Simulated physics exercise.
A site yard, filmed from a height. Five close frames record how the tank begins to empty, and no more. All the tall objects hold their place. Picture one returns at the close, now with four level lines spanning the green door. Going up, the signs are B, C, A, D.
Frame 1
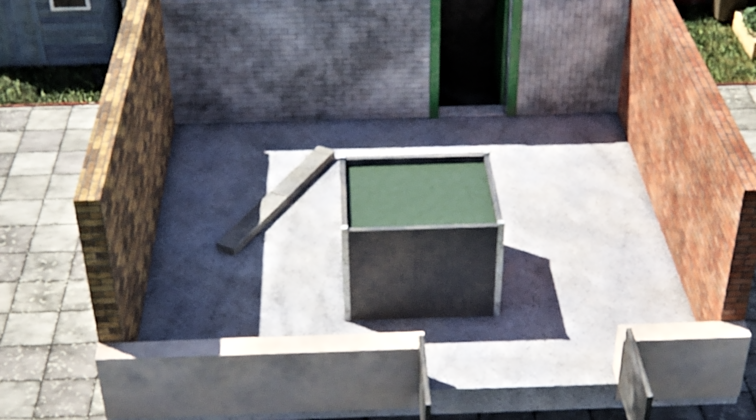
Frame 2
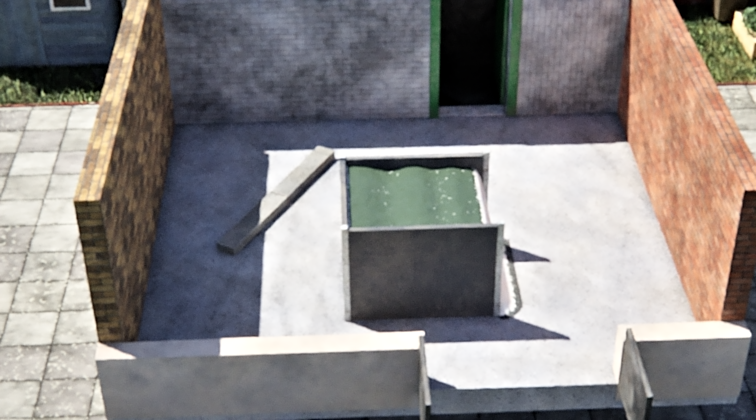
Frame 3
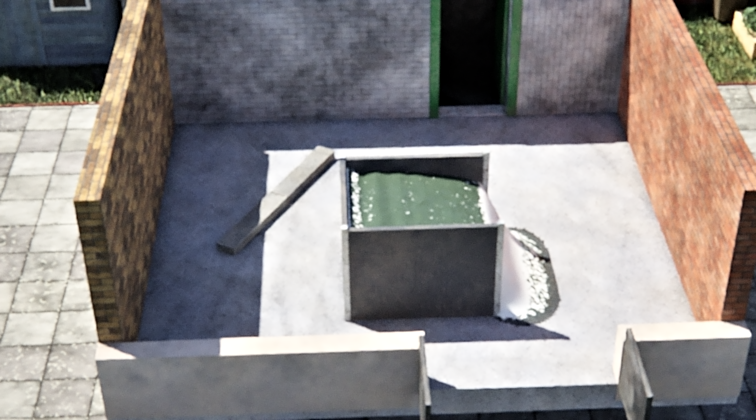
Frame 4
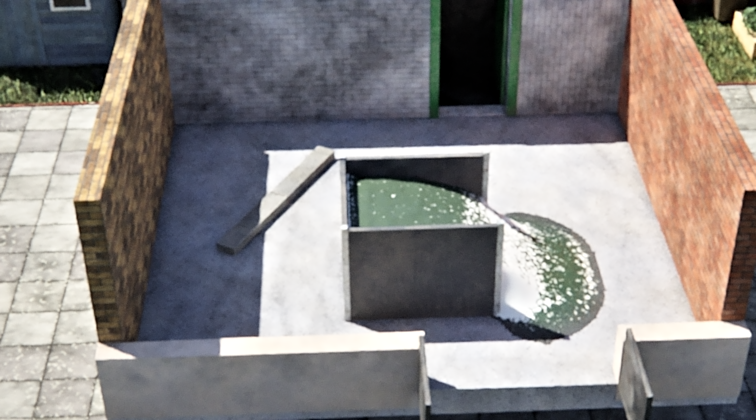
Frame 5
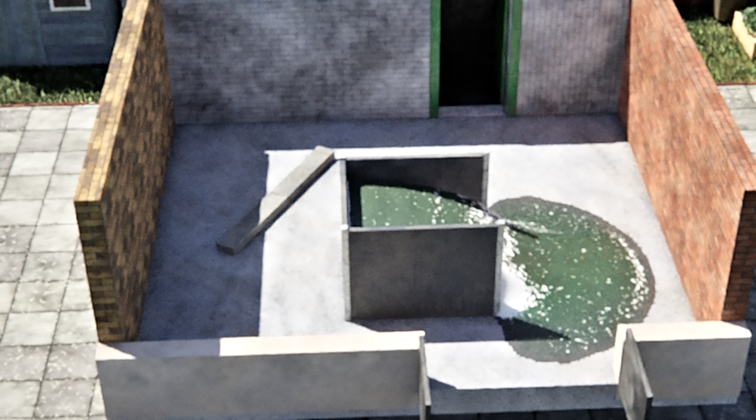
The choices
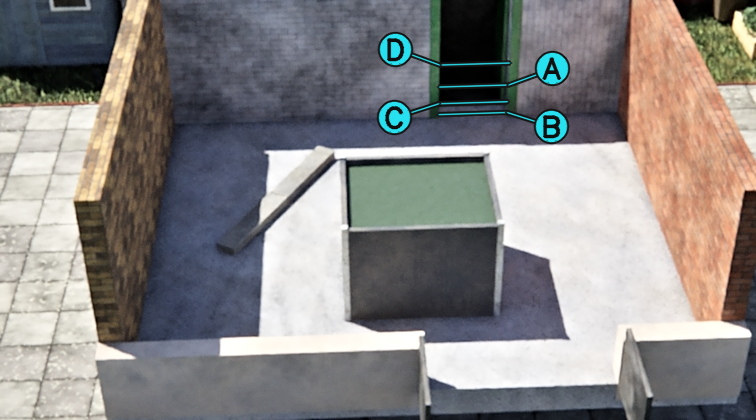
In the video, green water rests in a square tank in a walled yard, then pours out through the tank's right side, foaming as it spreads across the pale ground toward the brick wall while the level inside drops.
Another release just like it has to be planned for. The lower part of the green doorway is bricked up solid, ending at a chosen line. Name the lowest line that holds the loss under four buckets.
C will do.
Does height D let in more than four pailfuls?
No.
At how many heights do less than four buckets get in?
Three.
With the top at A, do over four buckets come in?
No, that is safe.
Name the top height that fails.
It is B.
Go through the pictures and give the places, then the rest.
The first picture shows water in the tank at rest, its middle at (419, 196); foot of the green doorway at (472, 116); open gate at (521, 324).
In the second picture, 1 % of the ground under water, visible out to (502, 289).
In the third picture, 4 % of the ground under water, visible out to (524, 233).
In the fourth picture, 8 % of the ground under water, visible out to (572, 235).
In the fifth picture, 14 % of the ground under water, visible out to (626, 240).
In cyan, A at (473, 86); B at (472, 113); C at (473, 102); D at (474, 64); from the bottom up B, C, A, D.
With A, nothing gets over.
With B, about 9 bucketfuls get in.
With C, nothing gets over.
With D, nothing gets over.
